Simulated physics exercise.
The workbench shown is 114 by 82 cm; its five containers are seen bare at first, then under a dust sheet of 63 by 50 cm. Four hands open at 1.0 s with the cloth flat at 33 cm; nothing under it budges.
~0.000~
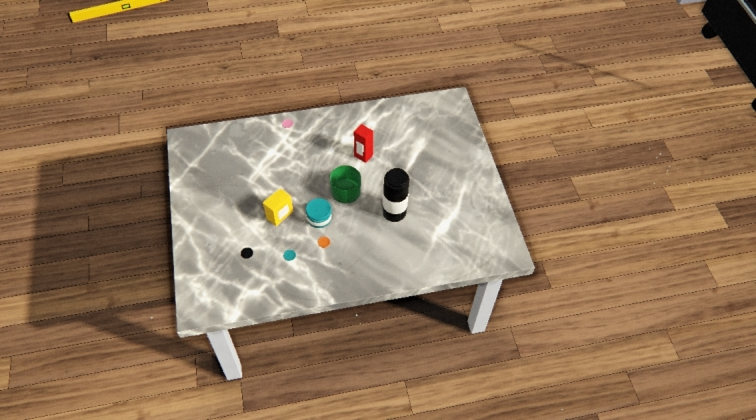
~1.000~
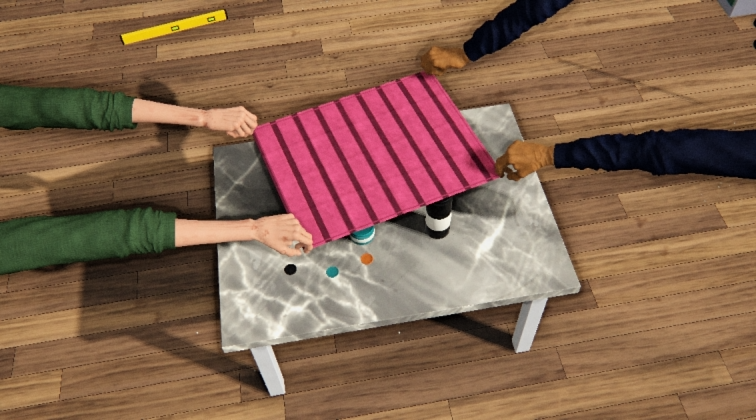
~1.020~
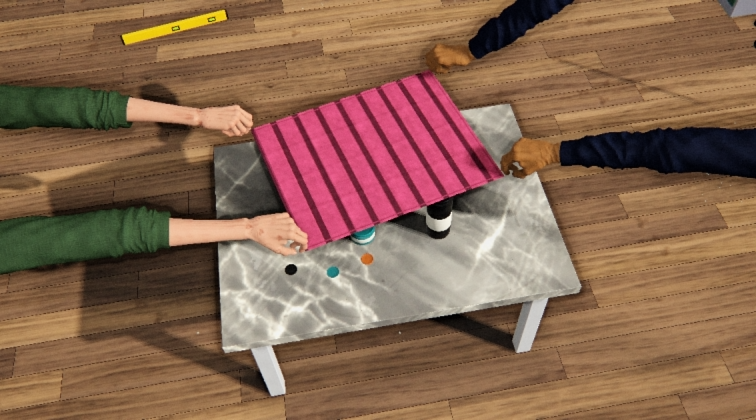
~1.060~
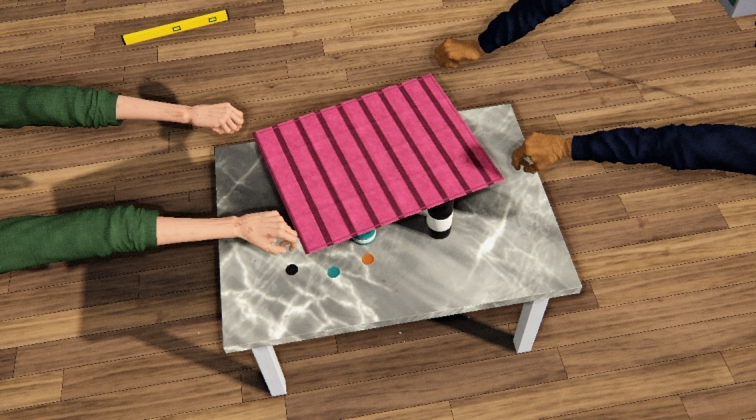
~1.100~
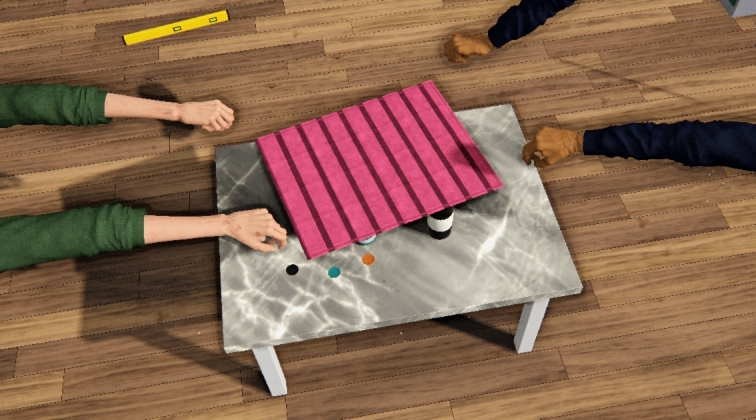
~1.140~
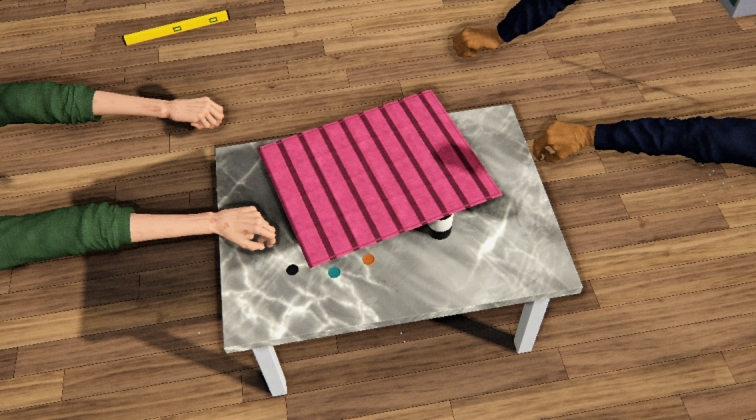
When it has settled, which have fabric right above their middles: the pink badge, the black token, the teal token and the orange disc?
The pink badge remains in the open, the black token remains in the open, the teal token ends under the cloth, the orange disc vanishes under it.
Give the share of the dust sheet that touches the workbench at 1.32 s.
Some 10 per cent.
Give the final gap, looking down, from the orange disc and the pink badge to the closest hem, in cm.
About 8 cm, 17 cm.
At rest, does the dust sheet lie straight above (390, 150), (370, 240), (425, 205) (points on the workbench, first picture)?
The first remains in the open; the second ends under the cloth; the third stays uncovered.
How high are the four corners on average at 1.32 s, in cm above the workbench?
About 3 cm.
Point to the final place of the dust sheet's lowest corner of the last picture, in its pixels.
Near (339, 296).
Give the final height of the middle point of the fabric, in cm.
About 11 cm.
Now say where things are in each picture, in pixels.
The first picture shows pink badge (287, 123); black token (247, 253); teal token (289, 255); orange disc (324, 242); black bottle (397, 177), 20 cm tall; green cup (346, 178), 8 cm tall; teal tin (318, 208), 6 cm tall; red box (364, 131), 14 cm tall; yellow carton (277, 199), 10 cm tall.
The second picture shows dust sheet corners (304, 251) (250, 129) (430, 69) (504, 176); highest point 33 cm, lowest 33 cm.
The third picture shows dust sheet corners (305, 252) (251, 130); highest point 33 cm, lowest 33 cm.
The fourth picture shows dust sheet corners (306, 255) (252, 133); highest point 31 cm, lowest 31 cm.
The fifth picture shows dust sheet corners (308, 261) (255, 140); highest point 28 cm, lowest 28 cm.
The sixth picture shows dust sheet corners (310, 269) (257, 149) (431, 90) (502, 195); highest point 24 cm, lowest 24 cm.
After 1.3 s, 10 % of it is down, spanning 57 by 56 cm, above teal token, orange disc.
After 1.5 s, 10 % of it is down, spanning 60 by 57 cm, above teal token, orange disc.
After 1.7 s, 10 % of it is down, spanning 57 by 57 cm, above teal token, orange disc.
After 1.9 s, 10 % of it is down, spanning 58 by 57 cm, above teal token, orange disc.
After 2.7 s, 15 % of it is down, spanning 57 by 57 cm, above teal token, orange disc.
